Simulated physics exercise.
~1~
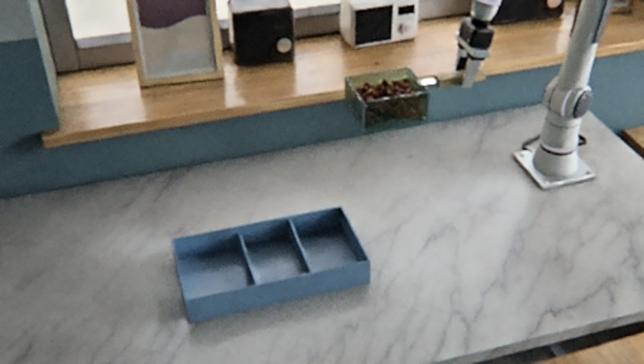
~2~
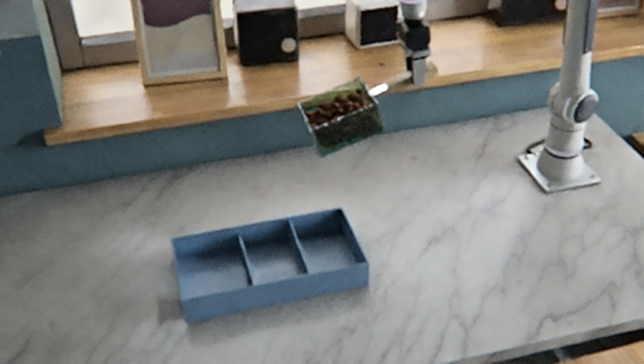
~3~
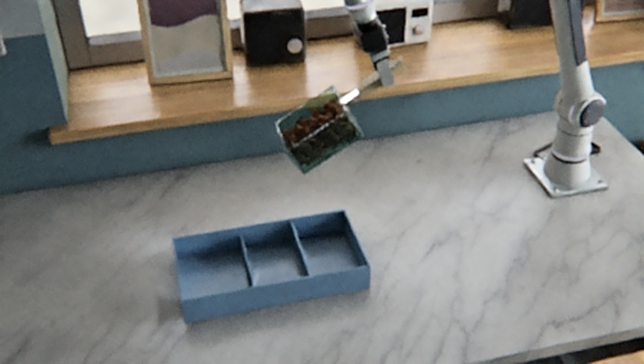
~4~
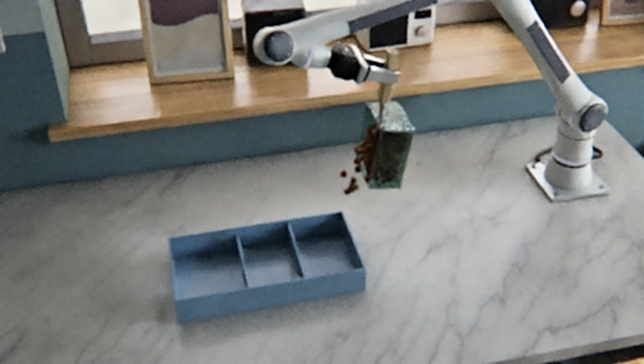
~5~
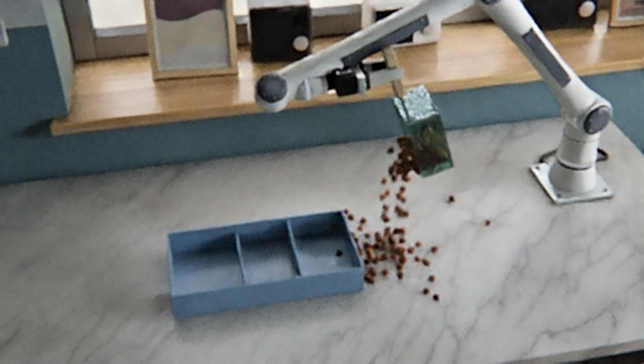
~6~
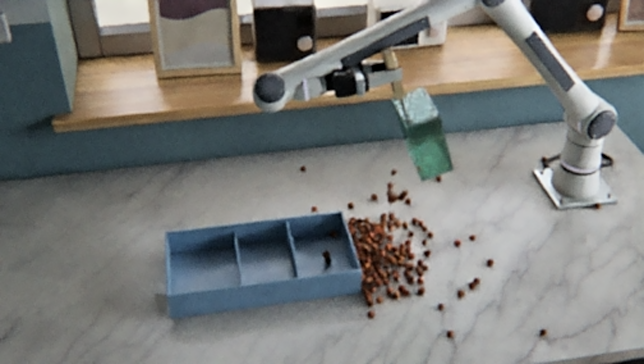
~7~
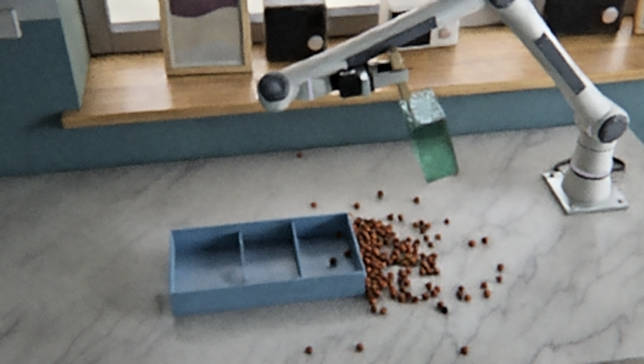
A white robot arm grips a small clear greenish box of brown hazelnuts above a grey marble counter, seen from above at an angle, with a blue three-part crate in the middle and a wooden ledge along the window behind. The arm carries the box left, tipping it gradually. It then swings across and turns the box steeply, and the first nuts fall. The rest pour down just right of the crate, bouncing and scattering across the marble. The emptied box hangs still, with nearly all the nuts on the counter and only a few in the crate's right-hand section.
